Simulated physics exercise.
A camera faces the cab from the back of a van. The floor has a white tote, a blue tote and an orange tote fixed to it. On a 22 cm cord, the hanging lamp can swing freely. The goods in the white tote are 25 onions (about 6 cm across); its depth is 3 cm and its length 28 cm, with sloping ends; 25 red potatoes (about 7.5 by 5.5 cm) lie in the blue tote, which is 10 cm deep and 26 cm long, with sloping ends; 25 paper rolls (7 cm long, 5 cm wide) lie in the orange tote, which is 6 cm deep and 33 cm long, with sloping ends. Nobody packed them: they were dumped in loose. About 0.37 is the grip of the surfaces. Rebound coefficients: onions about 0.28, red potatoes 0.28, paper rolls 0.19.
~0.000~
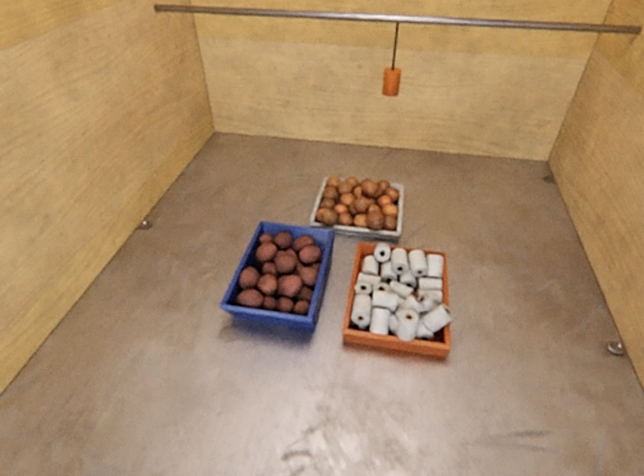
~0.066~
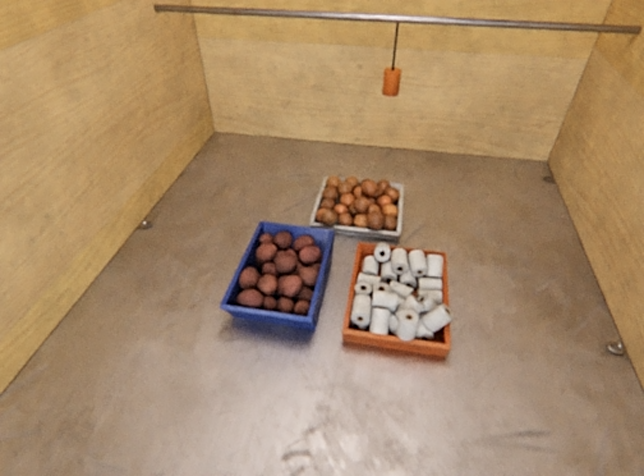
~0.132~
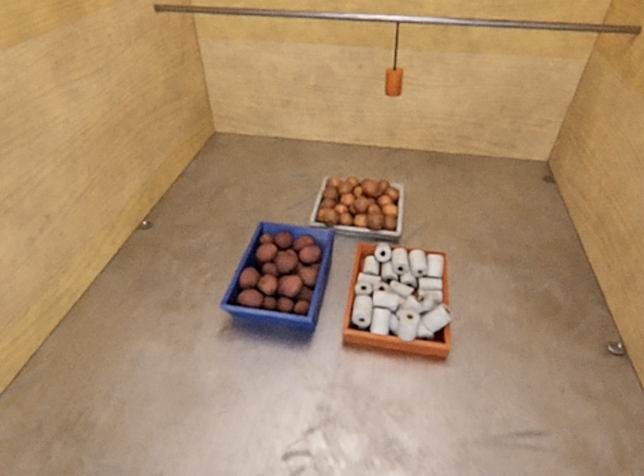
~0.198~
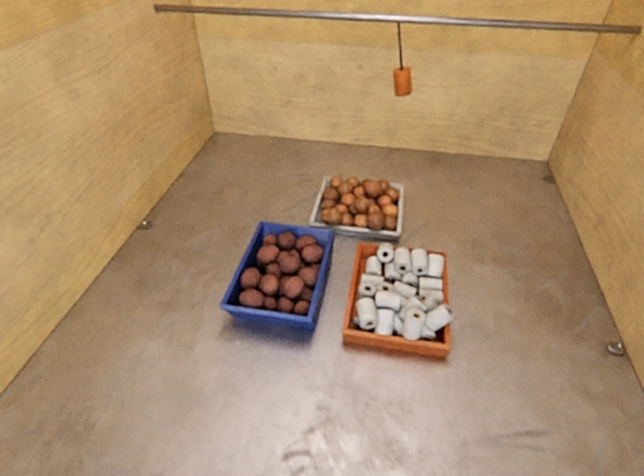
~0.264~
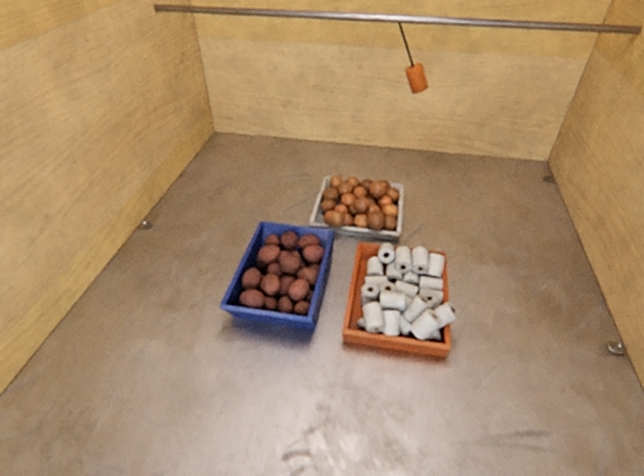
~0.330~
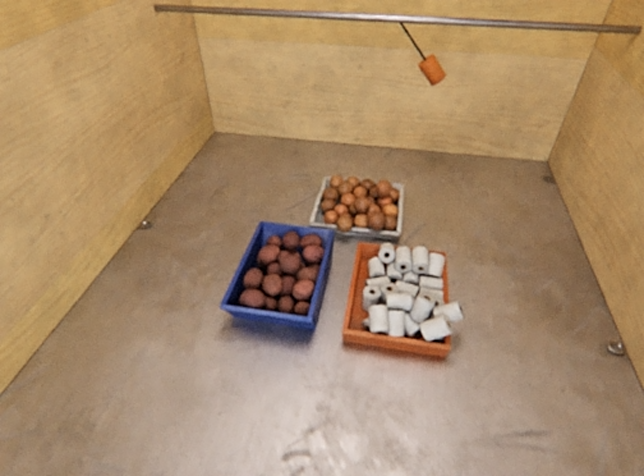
Three totes of onions, red potatoes and white paper rolls sat on the van floor while the hanging orange lamp swung out to the right, and the loose rolls shifted rightward in their orange tote.
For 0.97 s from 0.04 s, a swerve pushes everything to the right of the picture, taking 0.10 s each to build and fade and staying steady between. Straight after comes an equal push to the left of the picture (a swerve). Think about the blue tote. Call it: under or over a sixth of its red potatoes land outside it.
Under.
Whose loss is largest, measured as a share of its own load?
Answer: The orange tote.
After 0.69 s, white tote 22 in, 3 out, blue tote 25 in, 0 out and orange tote 22 in, 3 out.
After 1.14 s, white tote 22 in, 3 out, blue tote 25 in, 0 out and orange tote 22 in, 3 out.
After 1.77 s, white tote 21 in, 4 out, blue tote 25 in, 0 out and orange tote 17 in, 8 out.
When it is over (at 2.58 s), white tote 21 in, 4 out, blue tote 25 in, 0 out and orange tote 17 in, 8 out. Asked share, 0 of 25, 0 per cent.
